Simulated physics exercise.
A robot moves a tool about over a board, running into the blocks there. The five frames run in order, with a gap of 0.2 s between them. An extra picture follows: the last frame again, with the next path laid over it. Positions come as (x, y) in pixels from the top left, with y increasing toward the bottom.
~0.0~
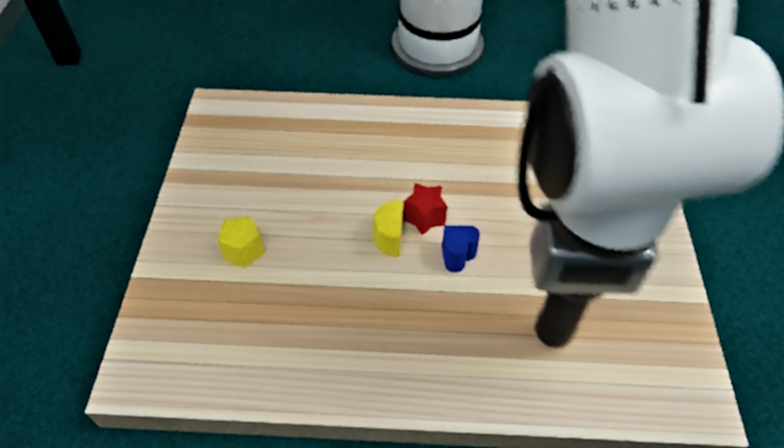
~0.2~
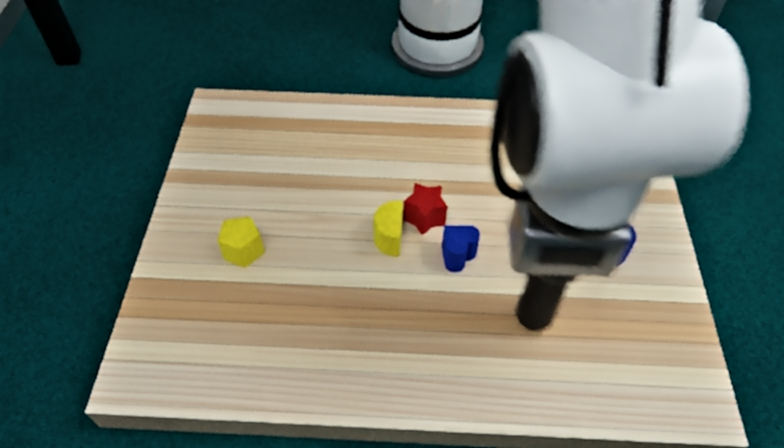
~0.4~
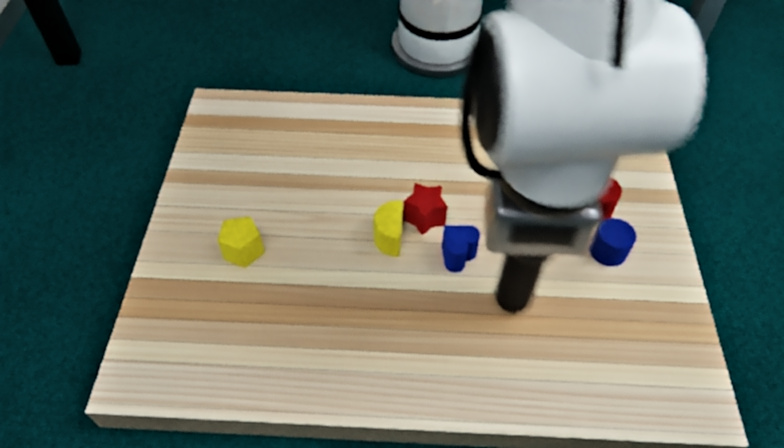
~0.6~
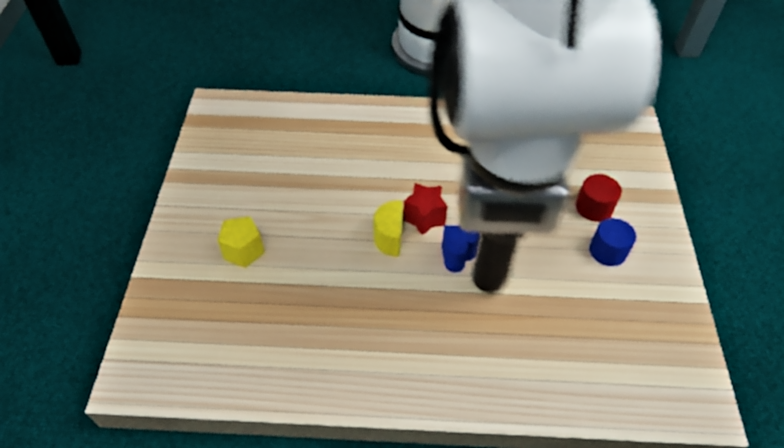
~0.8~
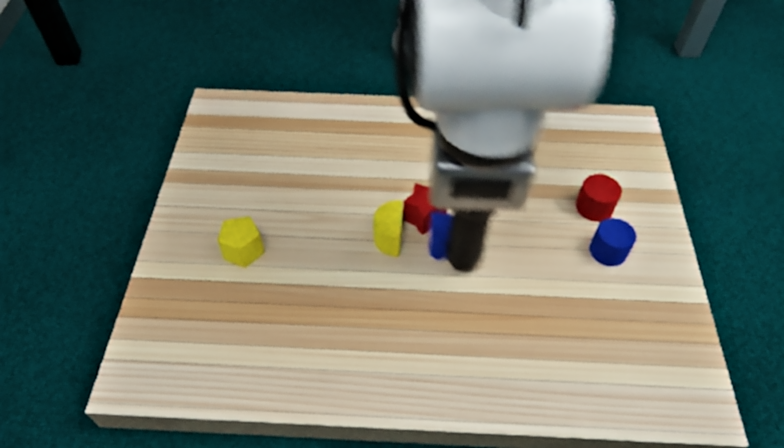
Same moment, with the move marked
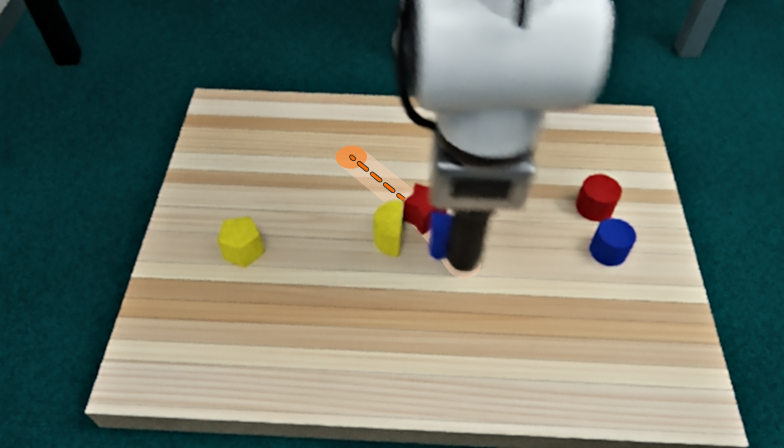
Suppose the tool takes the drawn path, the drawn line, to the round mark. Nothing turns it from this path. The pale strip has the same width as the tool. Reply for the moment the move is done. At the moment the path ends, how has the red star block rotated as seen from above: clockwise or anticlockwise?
Rotation: Clockwise.
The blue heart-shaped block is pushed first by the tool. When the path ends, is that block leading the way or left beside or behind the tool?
In the end it is ahead.
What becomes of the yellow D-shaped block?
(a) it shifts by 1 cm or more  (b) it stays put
Option b.
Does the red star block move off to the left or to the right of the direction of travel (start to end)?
That block drifts right.
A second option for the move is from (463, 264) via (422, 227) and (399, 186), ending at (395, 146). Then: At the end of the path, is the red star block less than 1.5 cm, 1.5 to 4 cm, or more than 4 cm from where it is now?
Final distance: More than 4 cm.
The line goes from (463, 264) by way of (429, 221) and (389, 188) to (351, 157).
What follows on the original path. One third of the way, tool at (429, 215); red star block at (396, 163), turned 20° clockwise; blue heart-shaped block at (407, 187), turned 15° anticlockwise.
Two thirds of the way, tool at (389, 181); red star block at (369, 132), turned 25° clockwise; blue heart-shaped block at (366, 154), turned 15° anticlockwise.
At the end, tool at (351, 150); yellow D-shaped block unmoved; red star block at (361, 113), turned 95° clockwise; blue heart-shaped block at (324, 130), turned 35° anticlockwise.
